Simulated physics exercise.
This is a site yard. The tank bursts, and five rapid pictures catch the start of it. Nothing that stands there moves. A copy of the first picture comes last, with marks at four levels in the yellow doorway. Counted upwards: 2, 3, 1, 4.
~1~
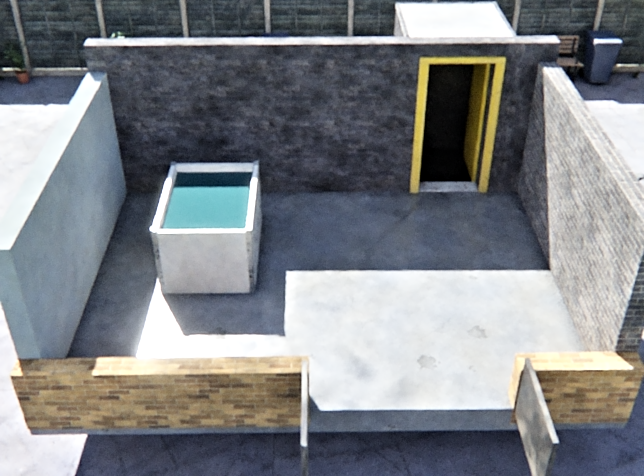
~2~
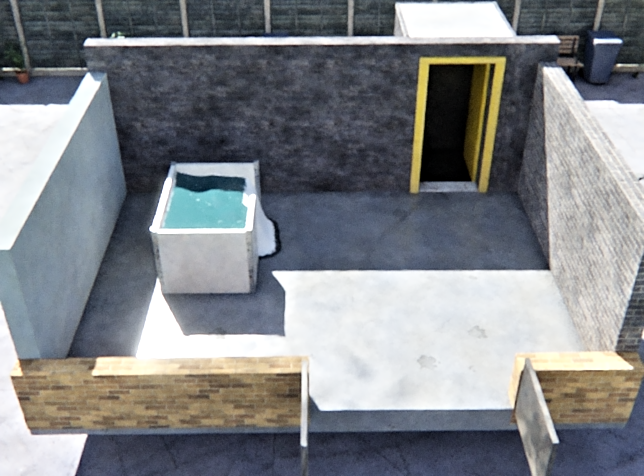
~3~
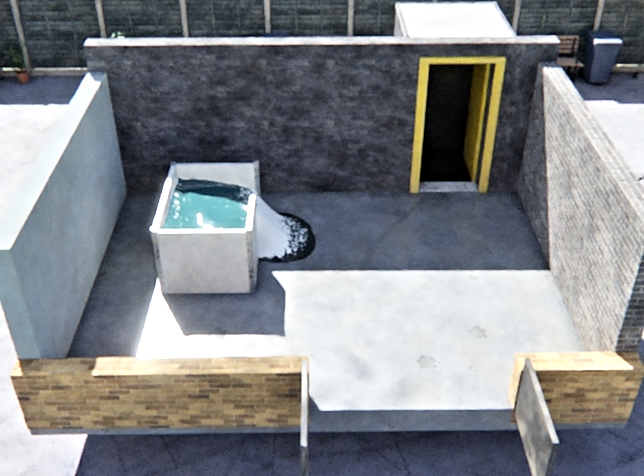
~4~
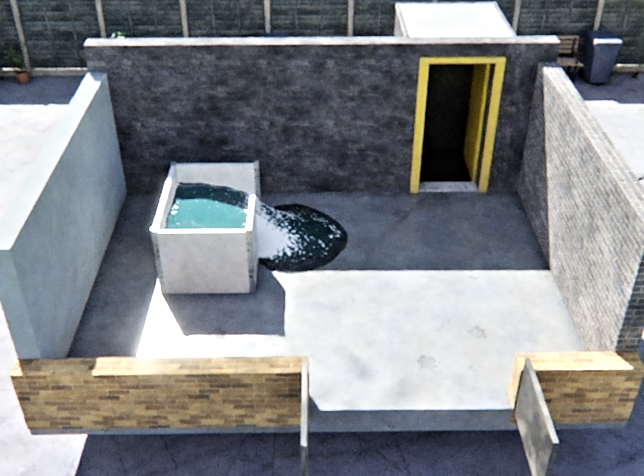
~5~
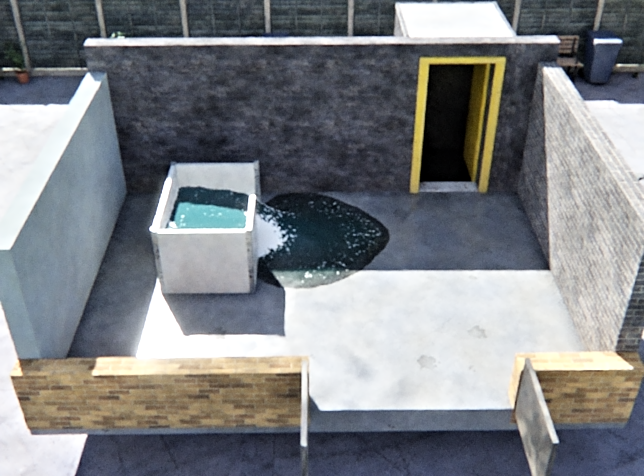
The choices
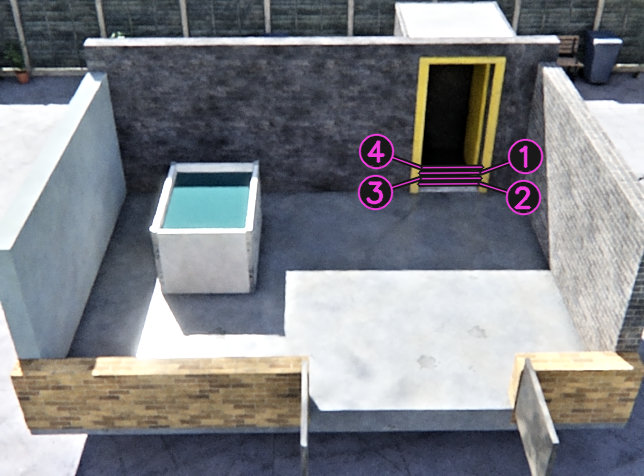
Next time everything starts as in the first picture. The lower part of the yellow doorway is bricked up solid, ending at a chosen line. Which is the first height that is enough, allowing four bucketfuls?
The limit is 2.
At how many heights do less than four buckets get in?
All of them.
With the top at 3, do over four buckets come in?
No, that is safe.
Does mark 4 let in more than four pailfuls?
No, that is safe.
On the marked copy, 1 at (450, 173); 2 at (449, 183); 3 at (450, 178); 4 at (451, 167); from the bottom up 2, 3, 1, 4.
With 1, nothing gets over.
With 2, a bucket or two gets in.
With 3, nothing gets over.
With 4, nothing gets over.
